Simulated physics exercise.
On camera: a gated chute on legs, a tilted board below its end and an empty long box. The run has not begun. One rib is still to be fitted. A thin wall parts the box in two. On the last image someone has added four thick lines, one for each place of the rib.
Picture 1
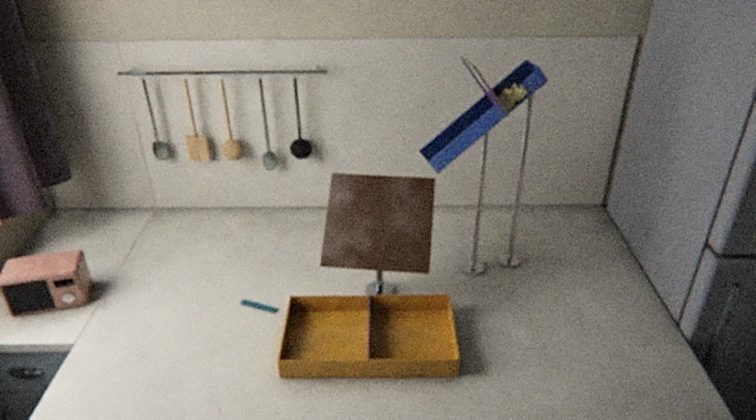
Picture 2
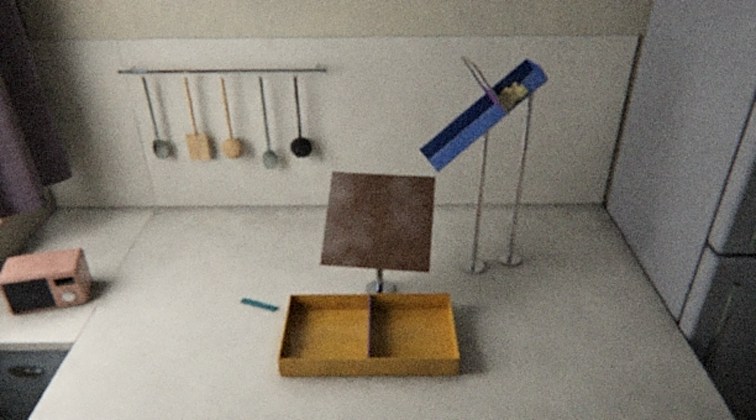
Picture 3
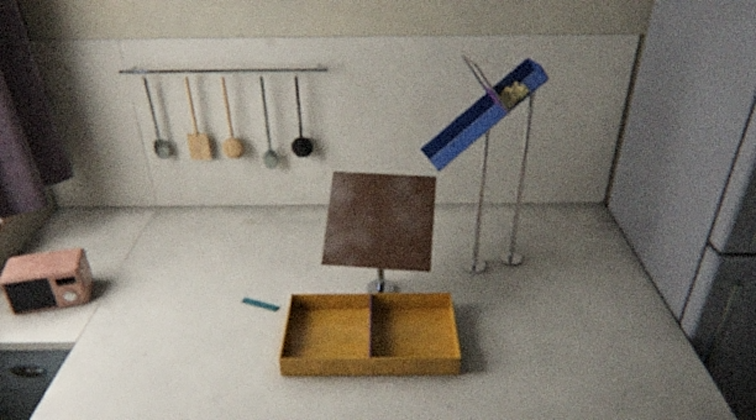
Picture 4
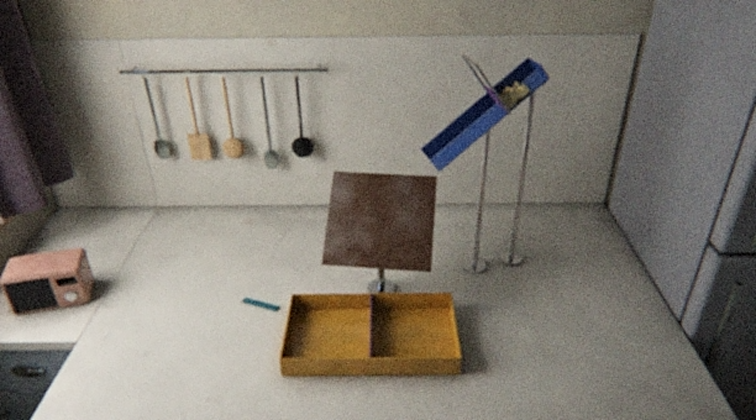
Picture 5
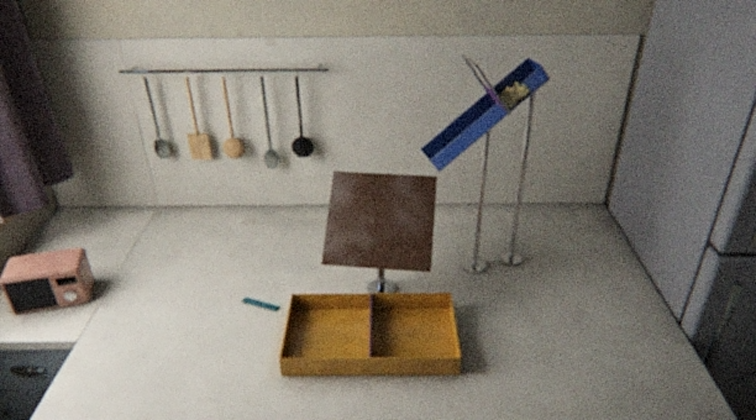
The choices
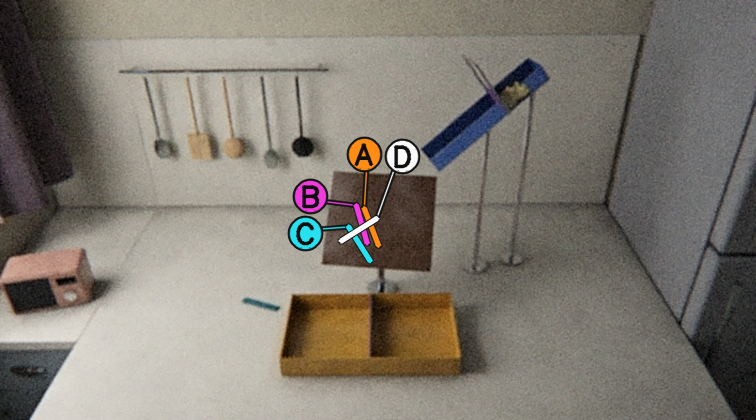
A blue chute stands above a tilted brown board and an empty divided box, all still.
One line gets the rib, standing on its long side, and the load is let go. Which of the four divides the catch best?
Best: B.
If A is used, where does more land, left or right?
The right half.
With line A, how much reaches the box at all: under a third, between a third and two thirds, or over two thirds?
Line A gives over two thirds.
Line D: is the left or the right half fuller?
Left.
On the marked copy, line A from (364, 208) to (378, 245); line B from (356, 205) to (367, 243); line C from (348, 226) to (370, 260); line D from (376, 218) to (341, 240).
With A, of what is caught, a small share in the left half, the bulk in the right.
With B, of what is caught, close to half in the left half, close to half in the right.
With C, of what is caught, close to a quarter in the left half, the bulk in the right.
With D, of what is caught, all but a few in the left half, a small share in the right.
